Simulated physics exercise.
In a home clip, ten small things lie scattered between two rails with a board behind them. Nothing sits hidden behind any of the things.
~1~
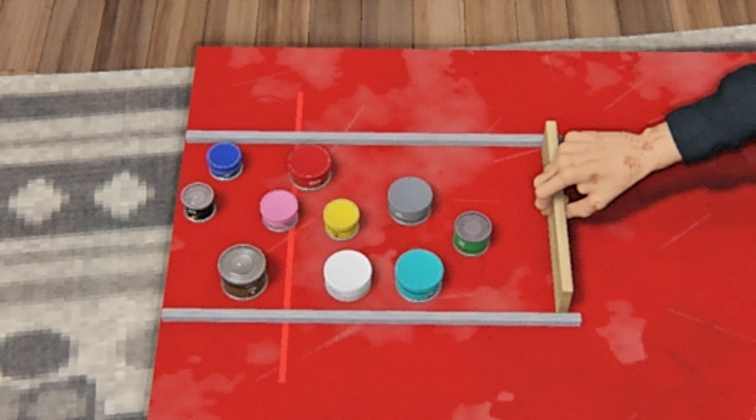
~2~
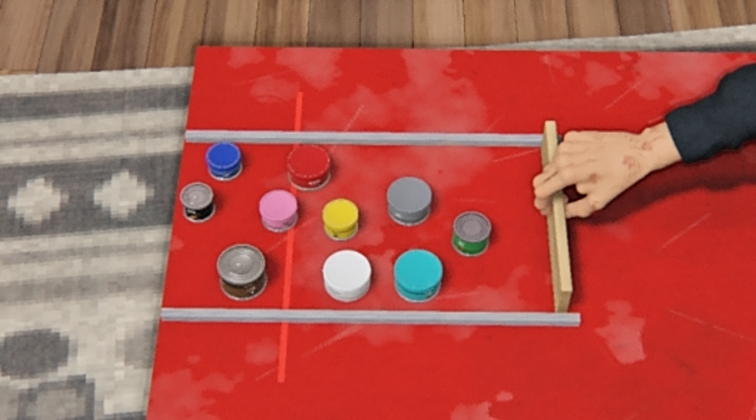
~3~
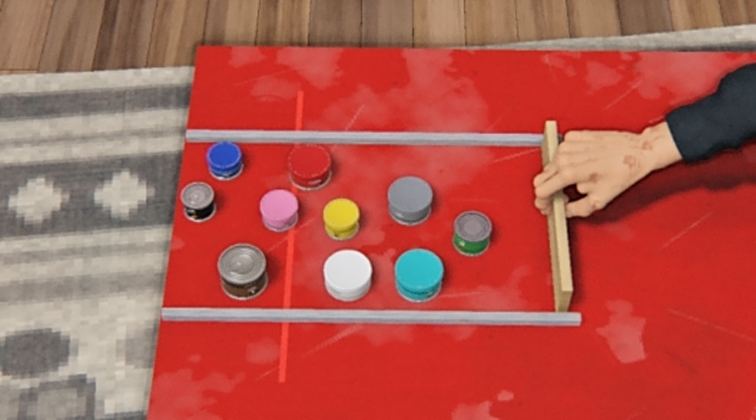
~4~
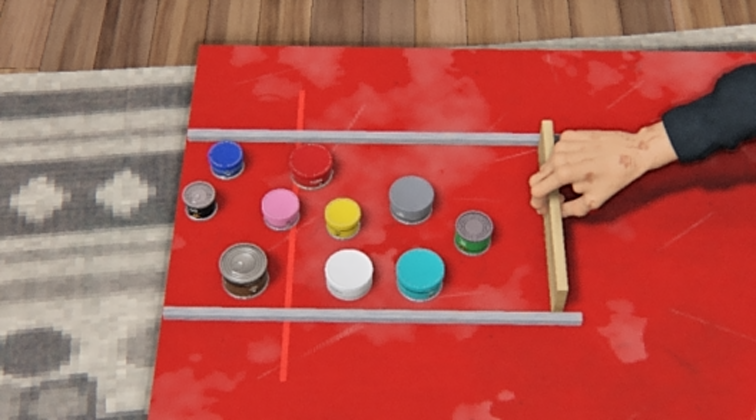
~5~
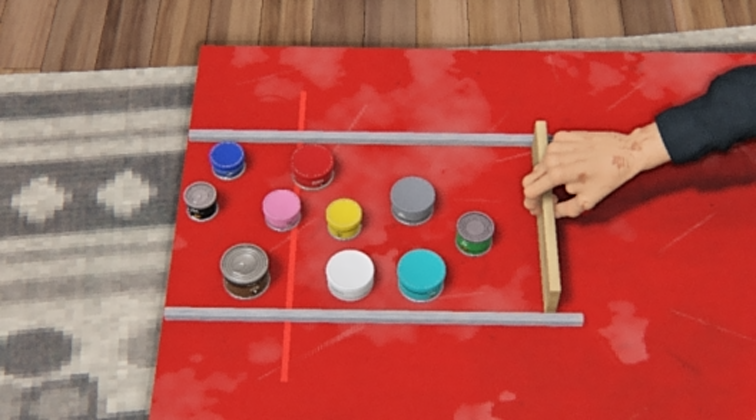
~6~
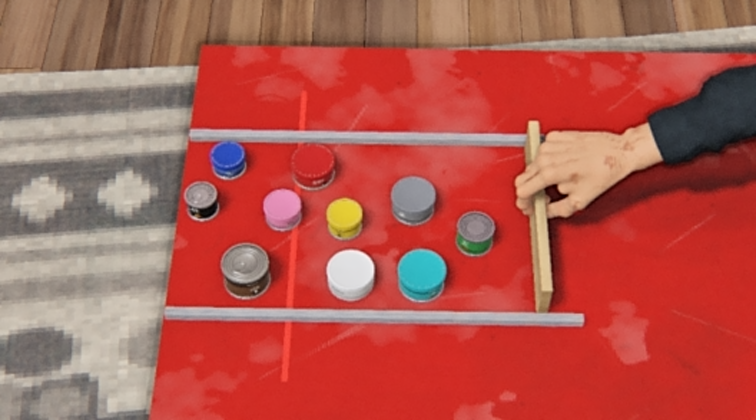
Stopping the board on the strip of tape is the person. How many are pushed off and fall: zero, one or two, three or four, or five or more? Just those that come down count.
Pieces going over the end will number nil.
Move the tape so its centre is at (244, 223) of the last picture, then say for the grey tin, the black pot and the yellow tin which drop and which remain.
In order, the grey tin keeps its spot, then the black pot goes off the edge, then the yellow tin keeps its spot.
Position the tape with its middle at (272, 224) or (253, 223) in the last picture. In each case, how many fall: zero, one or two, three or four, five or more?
Falls: One or two; one or two.
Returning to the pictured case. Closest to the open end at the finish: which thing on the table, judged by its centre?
Foremost one: Brown tin.
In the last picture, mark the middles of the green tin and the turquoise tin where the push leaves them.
In the last picture the green tin sits at (276, 239) while the turquoise tin sits at (268, 273).
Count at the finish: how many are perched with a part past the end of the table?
Tally: 1.
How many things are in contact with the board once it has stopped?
It adds up to 4.
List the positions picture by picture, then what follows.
In the first picture, black pot (199, 203); blue tin (225, 162); brown tin (243, 273); board (556, 215); tape (292, 225).
In the second picture, blue tin (224, 161); turquoise tin (418, 276).
In the third picture, brown tin (243, 272); pink tin (280, 211).
In the fourth picture, black pot (200, 201); grey tin (411, 201).
In the fifth picture, blue tin (228, 161); green tin (474, 234).
In the sixth picture, black pot (202, 202); blue tin (228, 160); brown tin (246, 271); board (538, 215); tape (295, 224).
Early on, none off yet; black pot at rest near (202, 202); blue tin at rest near (228, 160); brown tin at rest near (246, 271).
Finally, the number that fall off is zero.
